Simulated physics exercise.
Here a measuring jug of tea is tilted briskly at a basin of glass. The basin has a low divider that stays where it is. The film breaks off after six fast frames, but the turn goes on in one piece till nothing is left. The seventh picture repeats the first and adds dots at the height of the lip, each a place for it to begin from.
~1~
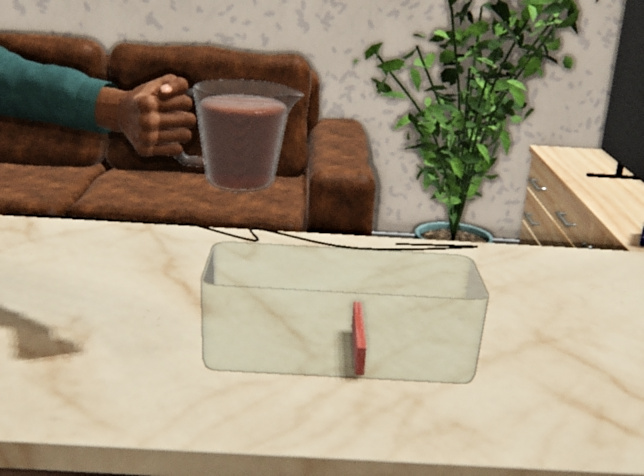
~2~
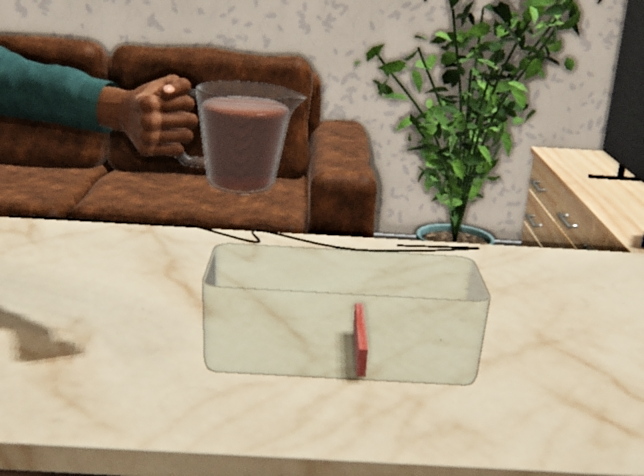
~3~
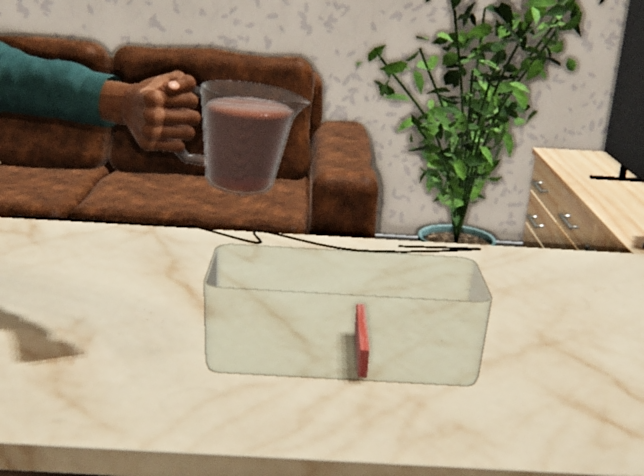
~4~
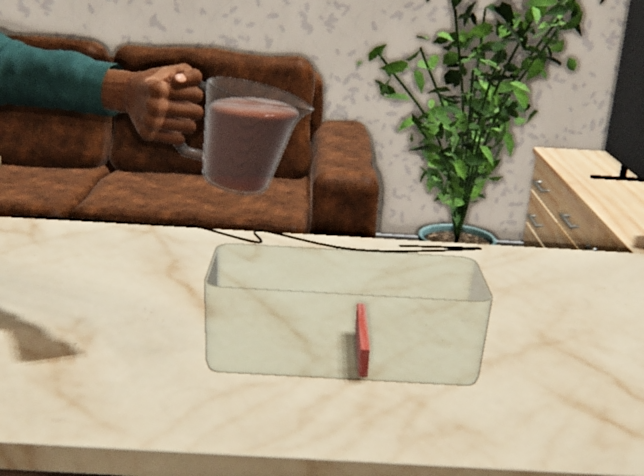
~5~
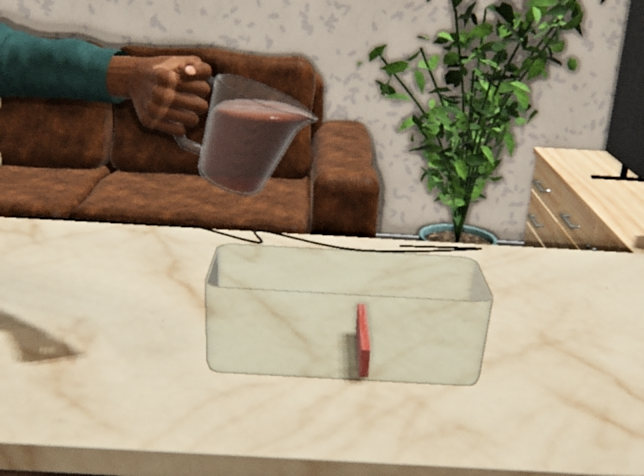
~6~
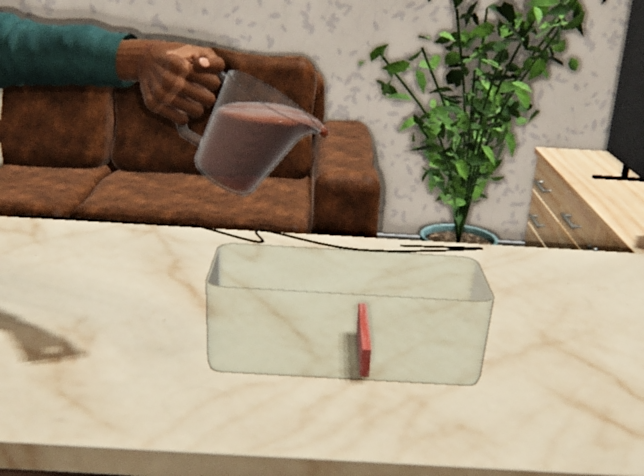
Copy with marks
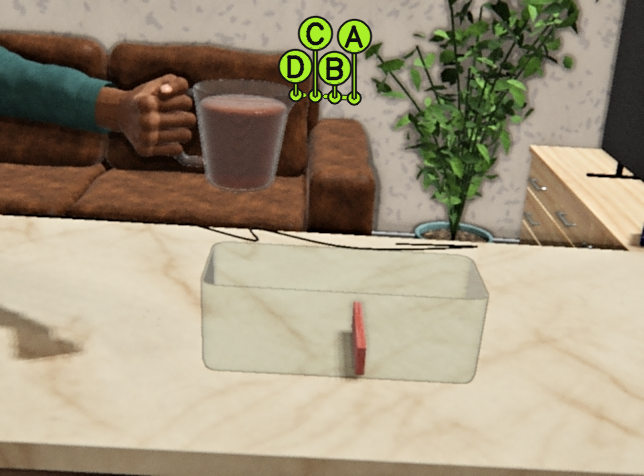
In a living room, a hand holds a clear jug of brownish liquid above a marble counter with a glass basin containing an upright red piece, then tilts the jug rightward until the liquid just passes its lip.
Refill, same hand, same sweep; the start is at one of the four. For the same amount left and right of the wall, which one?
It is C.
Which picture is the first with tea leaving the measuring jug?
In picture 6.
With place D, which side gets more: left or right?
The left one.
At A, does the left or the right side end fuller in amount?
More ends on the right.
In lime, A at (354, 98); B at (334, 96); C at (315, 95); D at (295, 94).
If A is chosen, about 10 % ends left of the wall and 89 % right of it.
If B is chosen, about 23 % ends left of the wall and 76 % right of it.
If C is chosen, about 45 % ends left of the wall and 54 % right of it.
If D is chosen, about 76 % ends left of the wall and 21 % right of it; 3 % is lost outside.
